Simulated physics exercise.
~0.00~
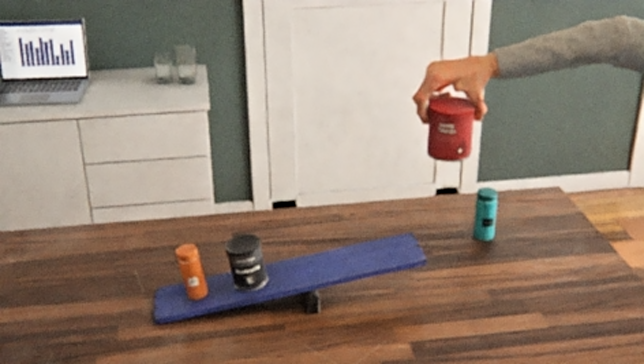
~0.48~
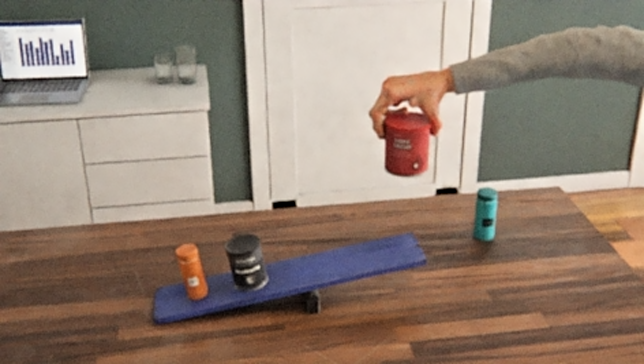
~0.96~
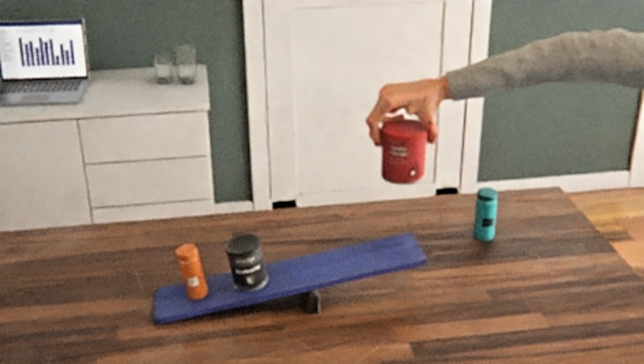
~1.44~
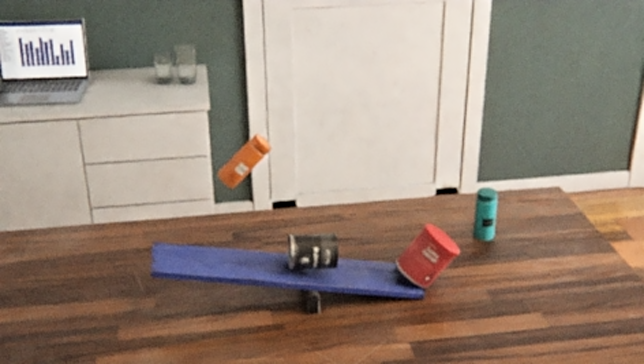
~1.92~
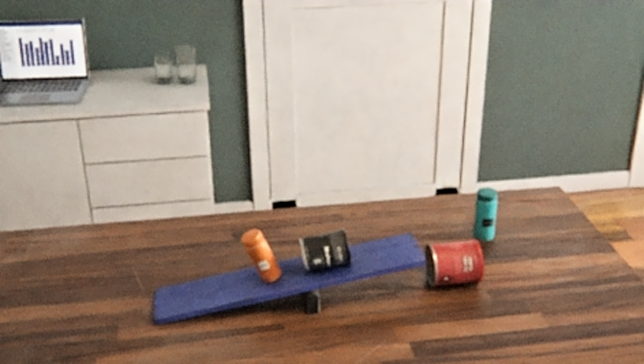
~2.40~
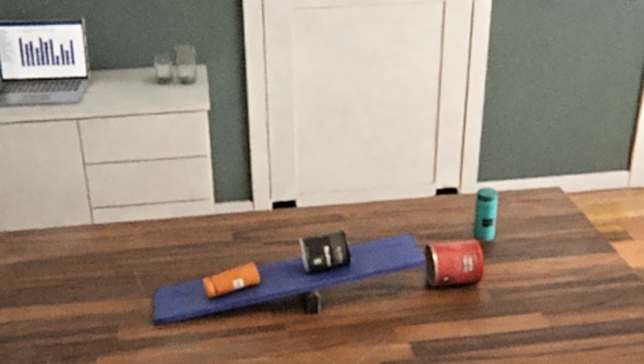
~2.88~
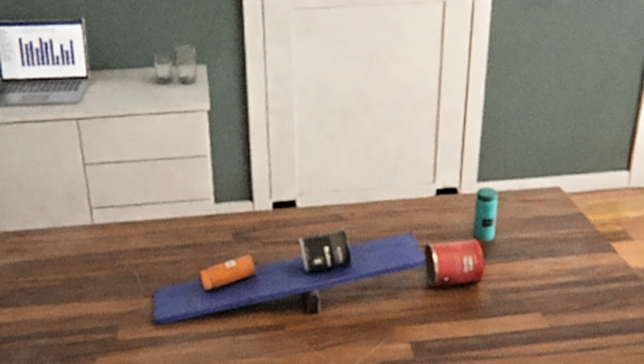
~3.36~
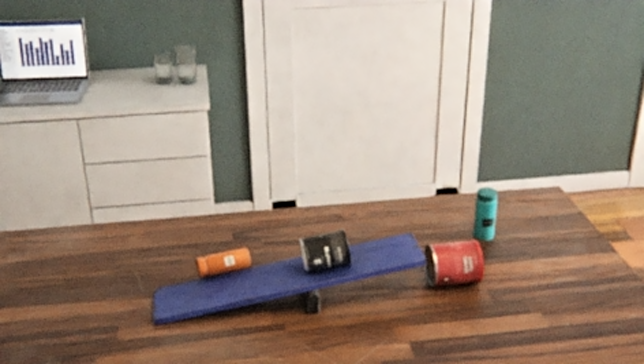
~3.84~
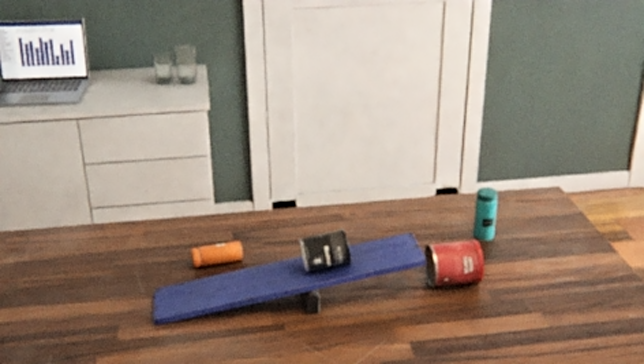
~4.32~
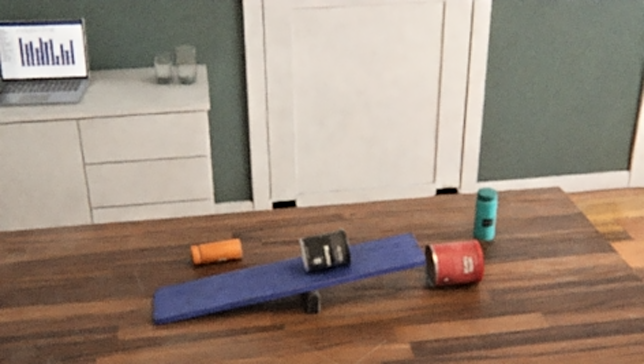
The footage shows a hand dropping a red tin onto the raised right end of a blue plank, which tips, tossing an orange shaker up and toppling a black tin, then swings back left end low, the red tin beside it and the shaker lying behind.
